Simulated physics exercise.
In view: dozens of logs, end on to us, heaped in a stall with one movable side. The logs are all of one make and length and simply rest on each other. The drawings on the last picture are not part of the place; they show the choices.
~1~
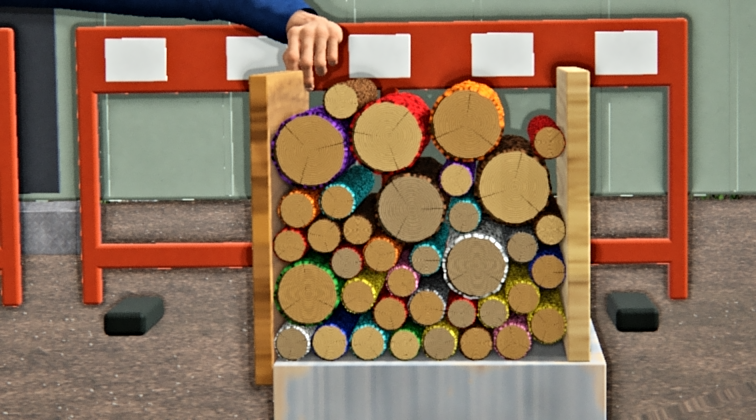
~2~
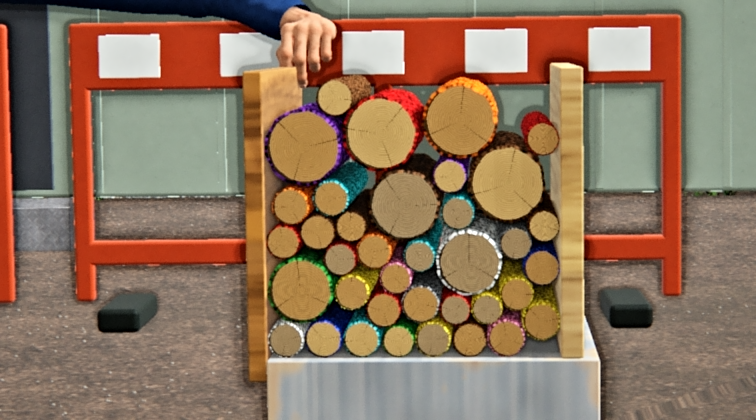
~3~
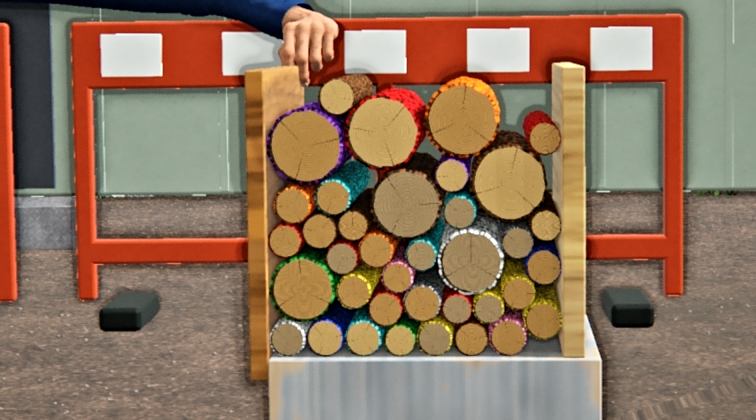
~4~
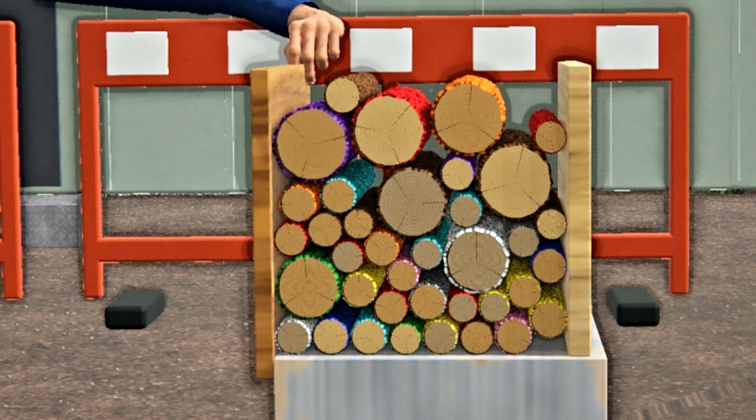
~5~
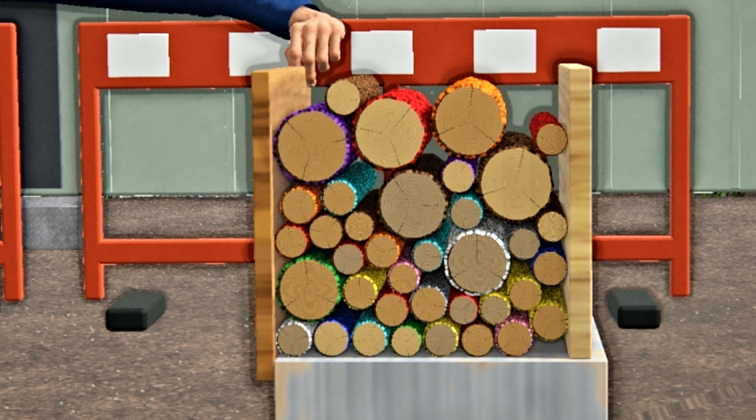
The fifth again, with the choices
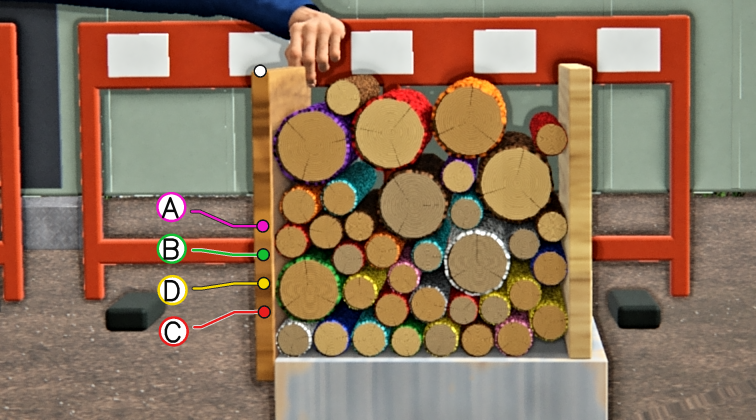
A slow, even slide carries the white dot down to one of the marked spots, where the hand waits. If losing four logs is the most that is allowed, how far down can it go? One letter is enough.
The answer is mark B.
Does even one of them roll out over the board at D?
Yes, at D.
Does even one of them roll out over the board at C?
Yes.
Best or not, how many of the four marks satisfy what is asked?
Two of them.
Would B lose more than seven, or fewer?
At B, fewer than seven.
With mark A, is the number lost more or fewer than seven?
At A, fewer than seven.
On the copy, A at (263, 226); B at (264, 255); C at (265, 312); D at (264, 283); the white dot at (261, 71).
On B. First, top of the board (272, 150).
Then, top of the board (273, 237).
Finally, top of the board (273, 254), two out over the board.
By contrast, A none out over the board; C more than four out over the board; D more than four out over the board.
